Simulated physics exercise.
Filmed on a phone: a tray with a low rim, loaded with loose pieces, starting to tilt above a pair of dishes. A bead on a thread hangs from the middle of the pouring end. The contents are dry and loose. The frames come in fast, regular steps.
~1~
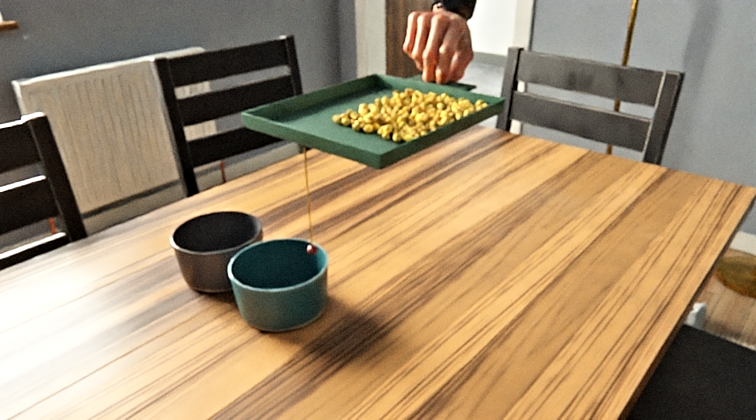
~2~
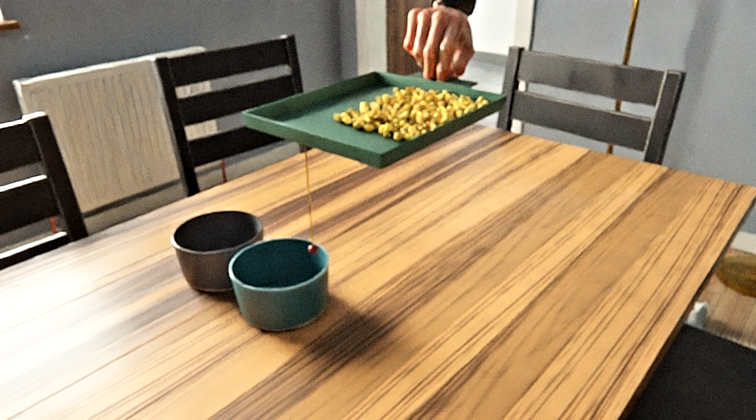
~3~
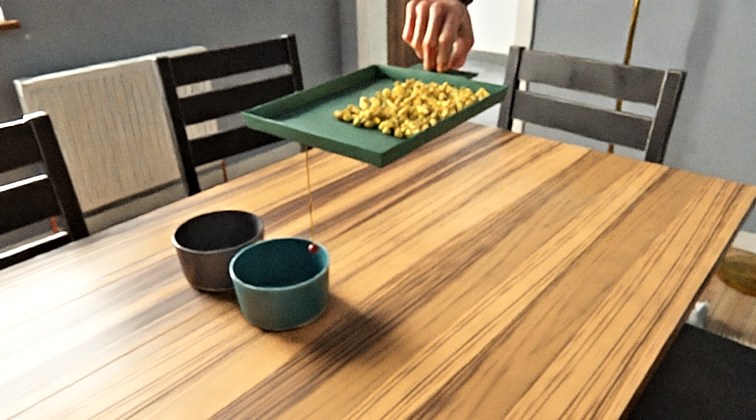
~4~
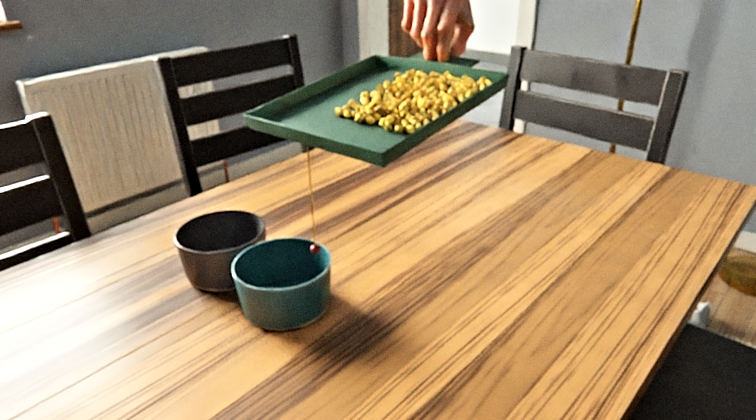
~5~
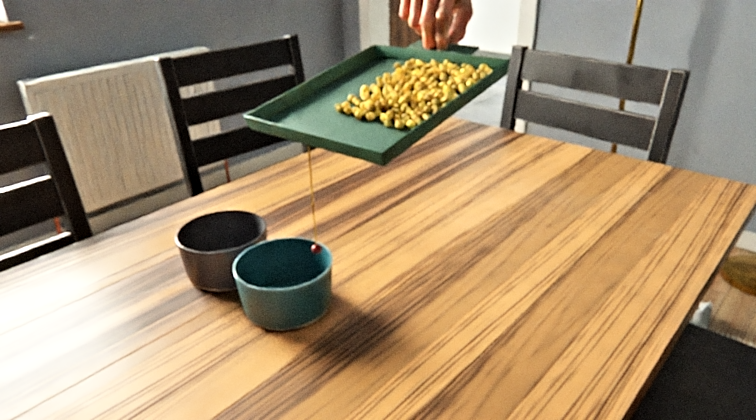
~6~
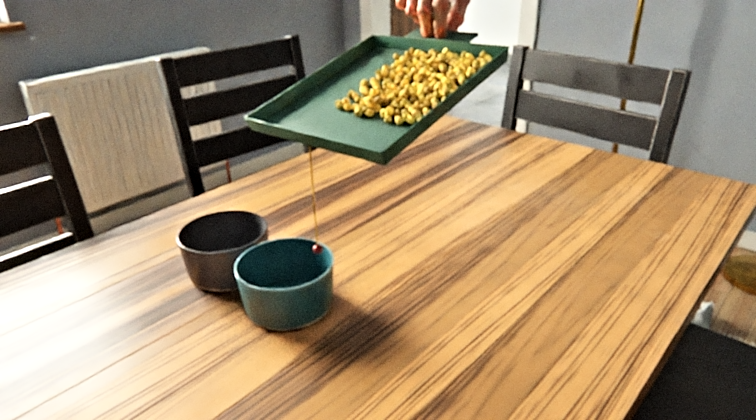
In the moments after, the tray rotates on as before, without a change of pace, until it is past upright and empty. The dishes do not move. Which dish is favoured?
It favours the right dish.
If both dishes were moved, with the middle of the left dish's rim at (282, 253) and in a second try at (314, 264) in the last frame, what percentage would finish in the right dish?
Near 10 % and 0 %.
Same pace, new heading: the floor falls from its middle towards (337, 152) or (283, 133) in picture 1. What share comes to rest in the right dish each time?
First some 10, then 60 per cent.
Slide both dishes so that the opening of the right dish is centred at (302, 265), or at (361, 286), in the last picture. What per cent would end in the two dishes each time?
The first gives 50 %, the second 30 %.
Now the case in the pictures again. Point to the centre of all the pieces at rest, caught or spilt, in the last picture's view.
Close to (277, 325).
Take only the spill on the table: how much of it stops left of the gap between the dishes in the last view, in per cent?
Near 40 %.
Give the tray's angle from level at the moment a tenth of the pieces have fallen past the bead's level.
Near 110 degrees.
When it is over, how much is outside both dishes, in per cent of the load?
Some 50 per cent.
Soon after the last picture, tray tipped steeply; nearly all on the tray; a stray few in the air.
A little later, tray tipped right over; nearly all on the tray; a stray few in the right dish; a stray few in the left dish; a stray few outside both.
Later still, tray tipped past a quarter turn; about a third in the right dish; a small part in the left dish; about half outside both; a stray few in the air.
At rest, tray tipped past a quarter turn; about a third in the right dish; a small part in the left dish; about half outside both; a stray few in the air.
